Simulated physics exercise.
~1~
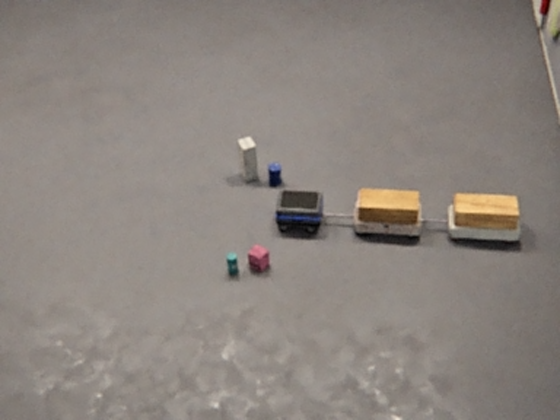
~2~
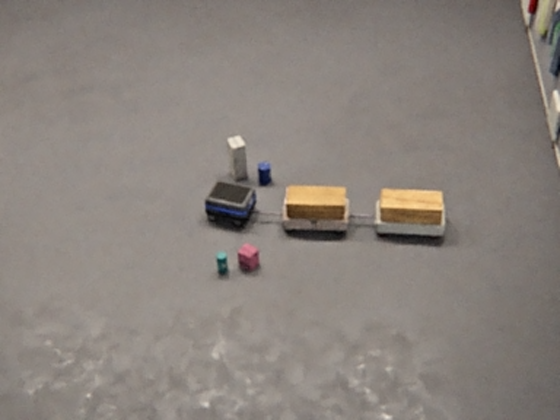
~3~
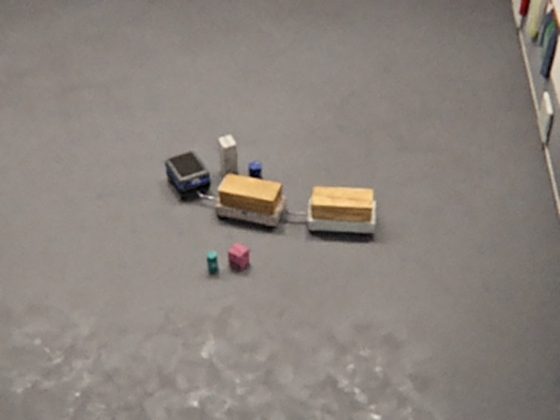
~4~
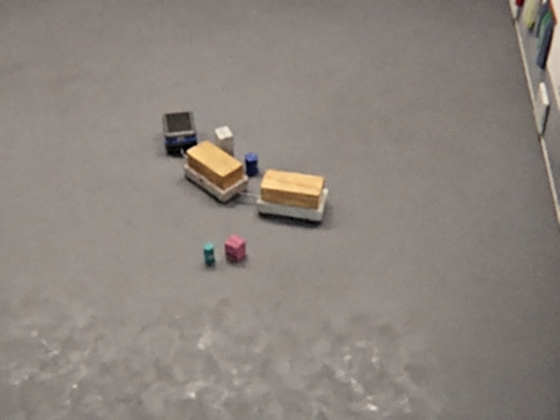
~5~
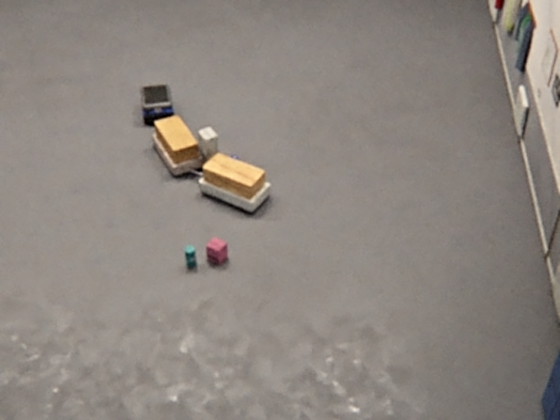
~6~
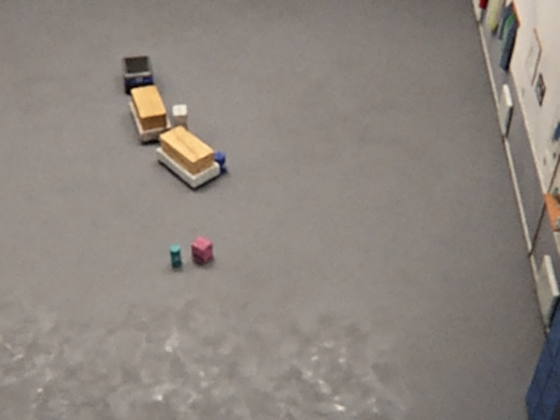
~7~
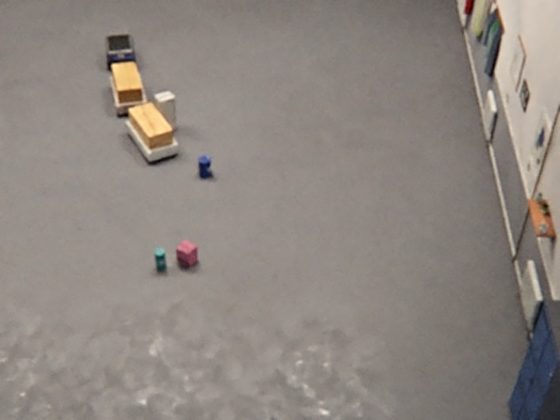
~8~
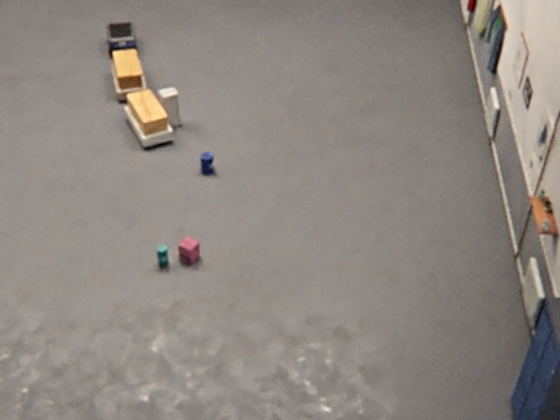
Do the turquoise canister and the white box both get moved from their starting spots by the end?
No, only the white box gets shifted, and it stays upright. The turquoise canister holds its spot on the floor.
